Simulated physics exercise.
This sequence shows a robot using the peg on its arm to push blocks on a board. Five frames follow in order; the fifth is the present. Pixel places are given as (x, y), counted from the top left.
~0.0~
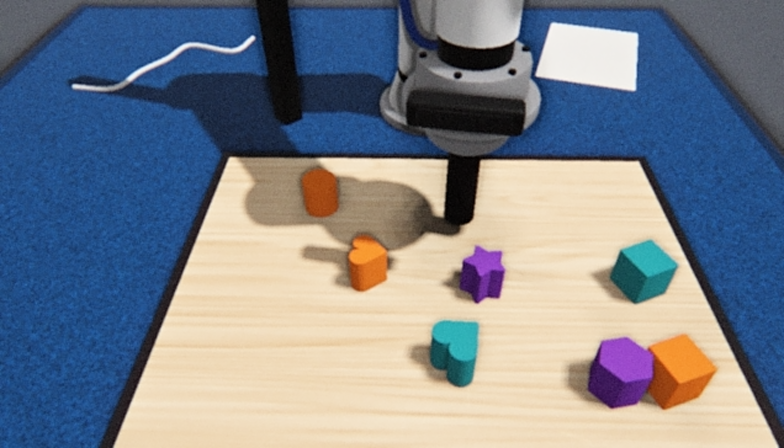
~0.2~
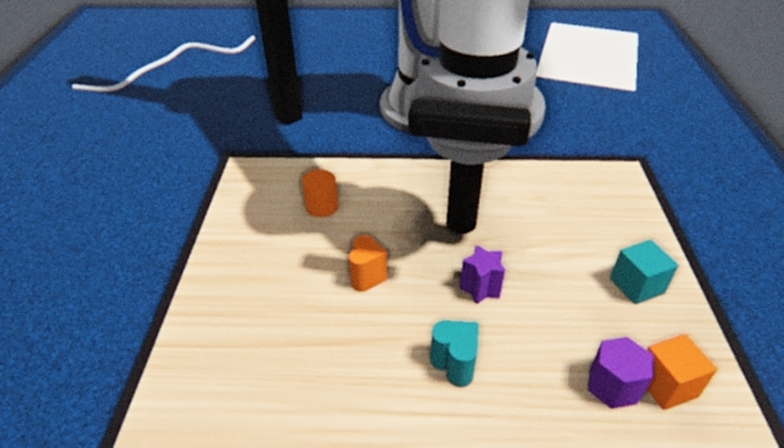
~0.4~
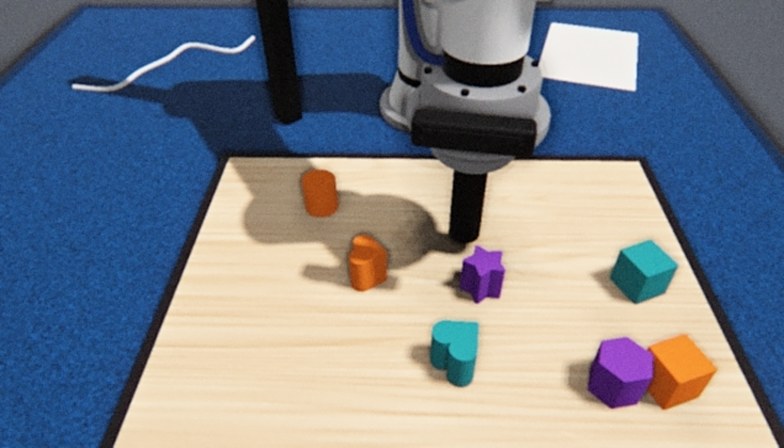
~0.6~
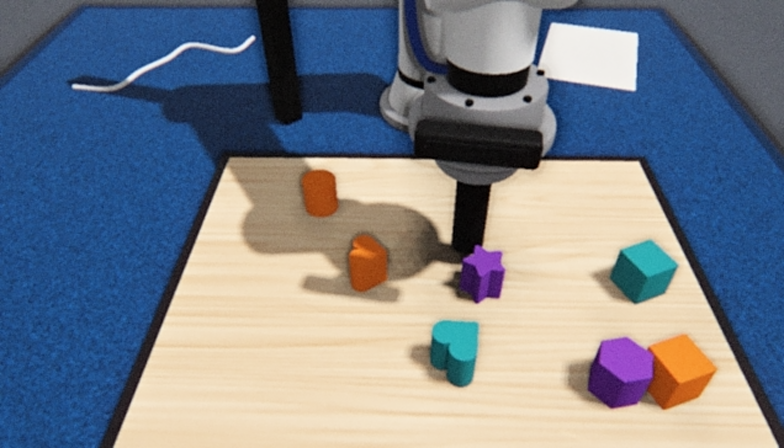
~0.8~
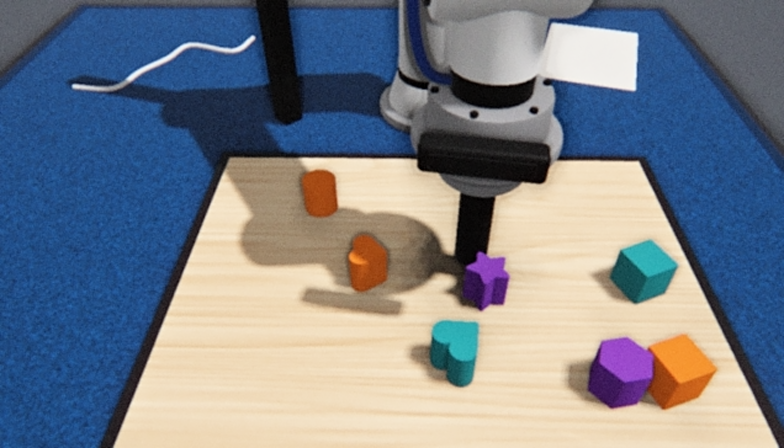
The robot arm slowly moved its black peg forward across the wooden board toward the viewer, then nudged the purple star slightly, while the orange, turquoise and other purple blocks around it stayed still.
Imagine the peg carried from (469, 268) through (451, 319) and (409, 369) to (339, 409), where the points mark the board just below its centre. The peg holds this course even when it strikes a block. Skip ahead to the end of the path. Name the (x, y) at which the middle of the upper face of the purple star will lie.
I think it will end close to (491, 292).
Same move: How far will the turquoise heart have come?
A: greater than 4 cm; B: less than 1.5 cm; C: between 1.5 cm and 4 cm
The answer is C.
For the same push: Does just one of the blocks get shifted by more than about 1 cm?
The answer is no.
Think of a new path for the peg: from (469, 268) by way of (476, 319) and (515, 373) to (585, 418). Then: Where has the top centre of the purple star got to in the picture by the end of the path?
Its top middle: (543, 321).
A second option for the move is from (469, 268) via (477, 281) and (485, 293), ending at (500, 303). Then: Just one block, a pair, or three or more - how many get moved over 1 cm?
The number will come to 1.
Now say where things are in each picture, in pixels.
In the first frame, tip of the peg (459, 216), middles of tops, orange heart (366, 249), turquoise heart (459, 337), purple star (485, 260).
In the second frame, peg (461, 224), nothing pushed.
In the third frame, peg (464, 233), nothing pushed.
In the fourth frame, peg (467, 244), nothing pushed.
In the fifth frame, peg (470, 255), orange heart (366, 249), turquoise heart (459, 337), purple star (489, 267).
What follows on the original path. One third of the way, peg (453, 306); purple star (491, 291), turned 100° anticlockwise.
Two thirds of the way, peg (409, 357); turquoise heart (454, 356), turned 50° anticlockwise; purple star (491, 292), turned 100° anticlockwise.
At the end, peg (338, 396); orange heart unmoved; turquoise heart (454, 356), turned 50° anticlockwise; purple star (491, 292), turned 100° anticlockwise.
